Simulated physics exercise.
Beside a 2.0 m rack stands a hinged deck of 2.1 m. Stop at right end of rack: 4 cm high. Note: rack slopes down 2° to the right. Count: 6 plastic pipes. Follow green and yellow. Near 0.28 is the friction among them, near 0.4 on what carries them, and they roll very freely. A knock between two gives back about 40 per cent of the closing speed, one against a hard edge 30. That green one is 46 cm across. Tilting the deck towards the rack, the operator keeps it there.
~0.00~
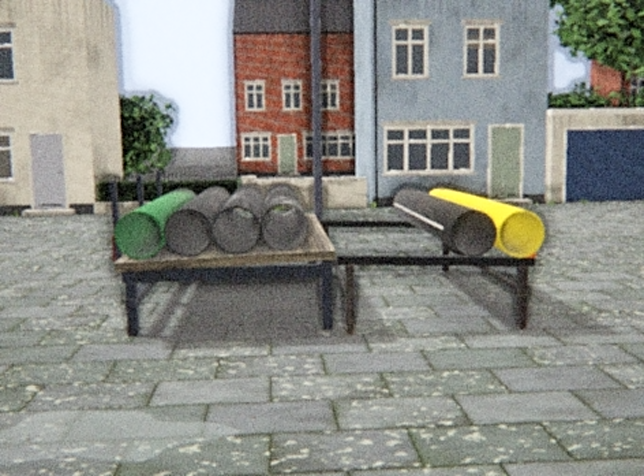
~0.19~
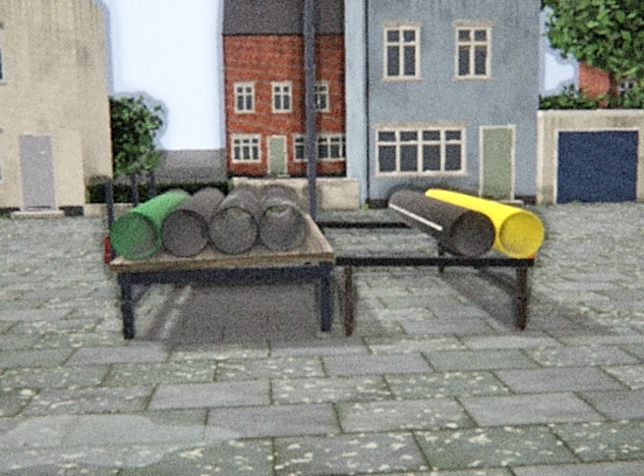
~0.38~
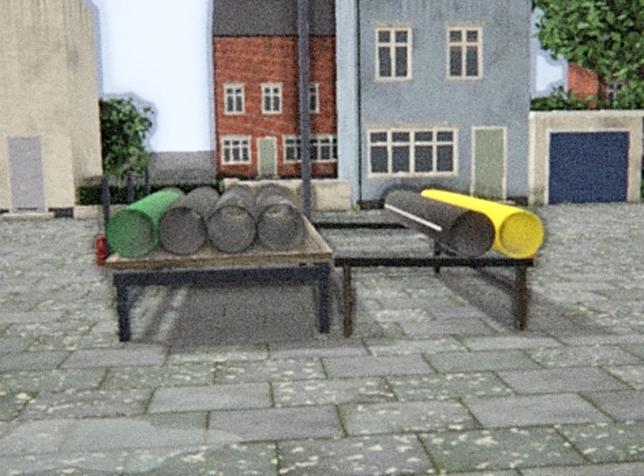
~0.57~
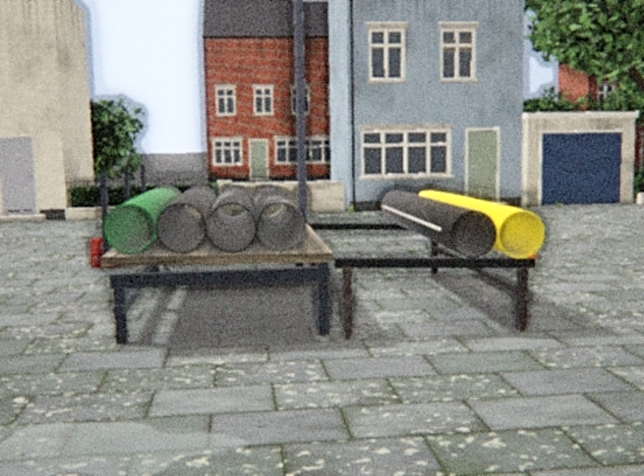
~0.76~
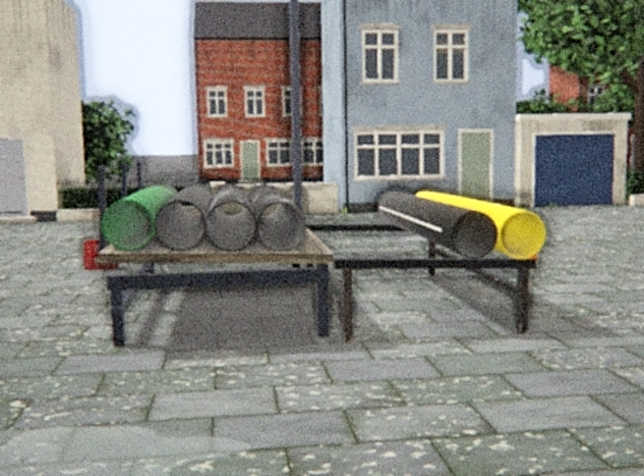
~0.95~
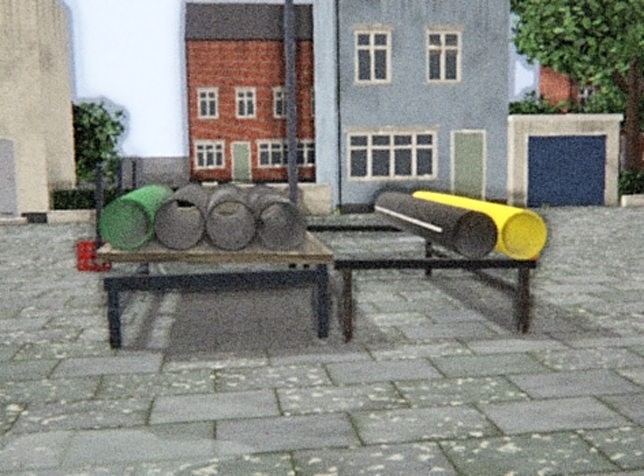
On a paved square in front of houses, a green pipe and three gray ones lay on a wooden deck that tilted slightly, while a dark pipe and a yellow one stayed put on the rack alongside.
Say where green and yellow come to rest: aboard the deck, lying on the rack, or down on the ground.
Green ends aboard the deck, yellow ends lying on the rack.
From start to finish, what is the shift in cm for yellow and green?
Values - yellow 5, green 140.
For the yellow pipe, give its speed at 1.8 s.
About 0.0 m/s.
Then, 1.8 s in, green is on the deck, 175 cm from the hinge, rolling right; yellow is on the rack, 20 cm from the rack's far end; 0 of 6 over the stop.
Then, 2.7 s in, green is on the deck, 150 cm from the hinge, rolling right; still the same for yellow; 0 of 6 over the stop.
Then, 3.9 s in, green is on the deck, 100 cm from the hinge, rolling right; still the same for yellow; 0 of 6 over the stop.
In the end (5.1 s), green is on the deck, 45 cm from the hinge; yellow is on the rack, 15 cm from the rack's far end; 0 of 6 over the stop.
